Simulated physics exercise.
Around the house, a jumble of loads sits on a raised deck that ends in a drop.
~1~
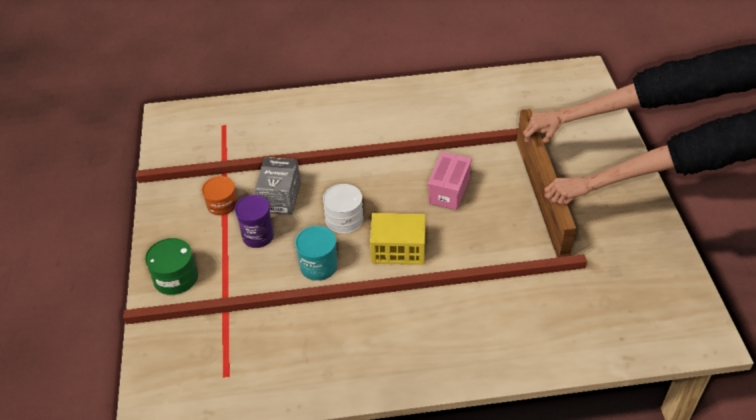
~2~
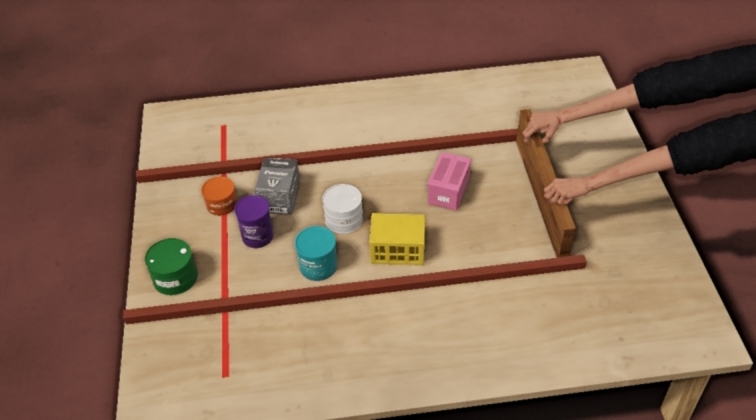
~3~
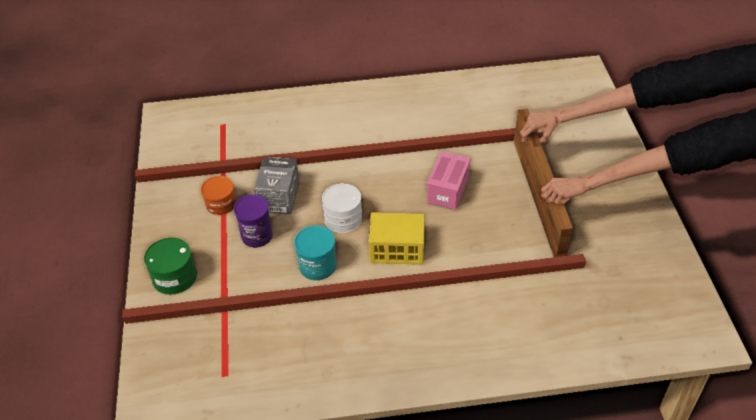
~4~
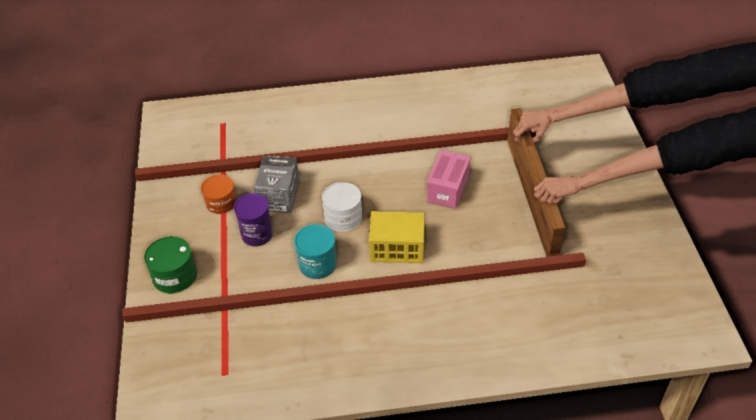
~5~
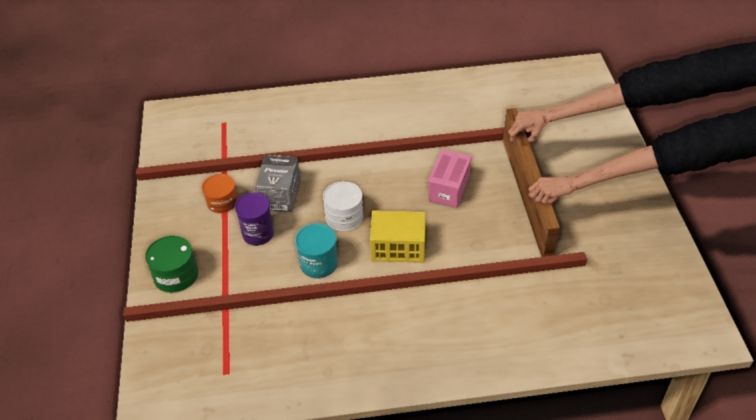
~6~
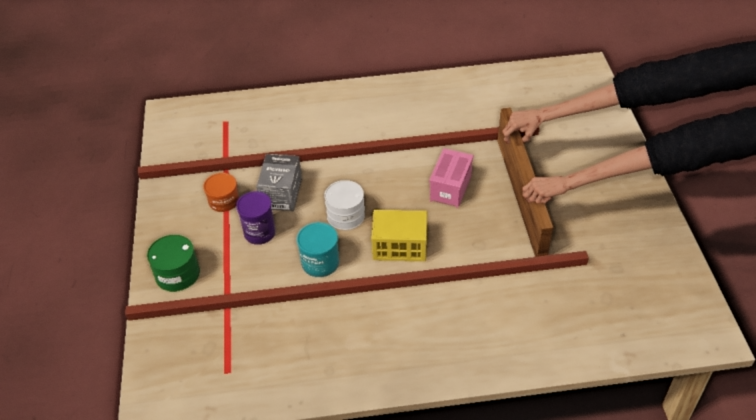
In the video, two hands hold a wooden plank upright at the right end of a table and slide it slightly left between two rails, while the colourful pails, boxes and crate near a red line stay still.
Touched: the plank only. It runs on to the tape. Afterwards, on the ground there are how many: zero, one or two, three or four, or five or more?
The ones going over the edge come to a single one or a pair, I'd say.
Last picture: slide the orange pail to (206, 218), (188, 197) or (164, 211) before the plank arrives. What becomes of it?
Place by place, it is safe; is safe; is safe.
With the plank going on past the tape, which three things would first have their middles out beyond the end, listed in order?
Order, earliest first: The green canister, then the purple pail, then the turquoise pail.
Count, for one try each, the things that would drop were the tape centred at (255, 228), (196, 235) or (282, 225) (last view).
Tallies in the order given: 0, 4, 0.
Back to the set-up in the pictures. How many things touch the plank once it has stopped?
Total: 3.
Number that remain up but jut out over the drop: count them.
Expected count: 1.
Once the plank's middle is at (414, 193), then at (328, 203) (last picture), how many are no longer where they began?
Well, it's 2 at the first one and 6 at the second.
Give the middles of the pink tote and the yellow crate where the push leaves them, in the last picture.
The one named first is at (209, 211), the next at (198, 263).
Early on, none off yet; green canister at rest near (174, 263); orange pail at rest near (222, 193); purple pail at rest near (257, 219).
A while later, none off yet; green canister travelled a little near (168, 263); orange pail travelled a little near (206, 194); purple pail travelled well along near (195, 231).
Finally, the number that fall off is one or two; lost, green canister.
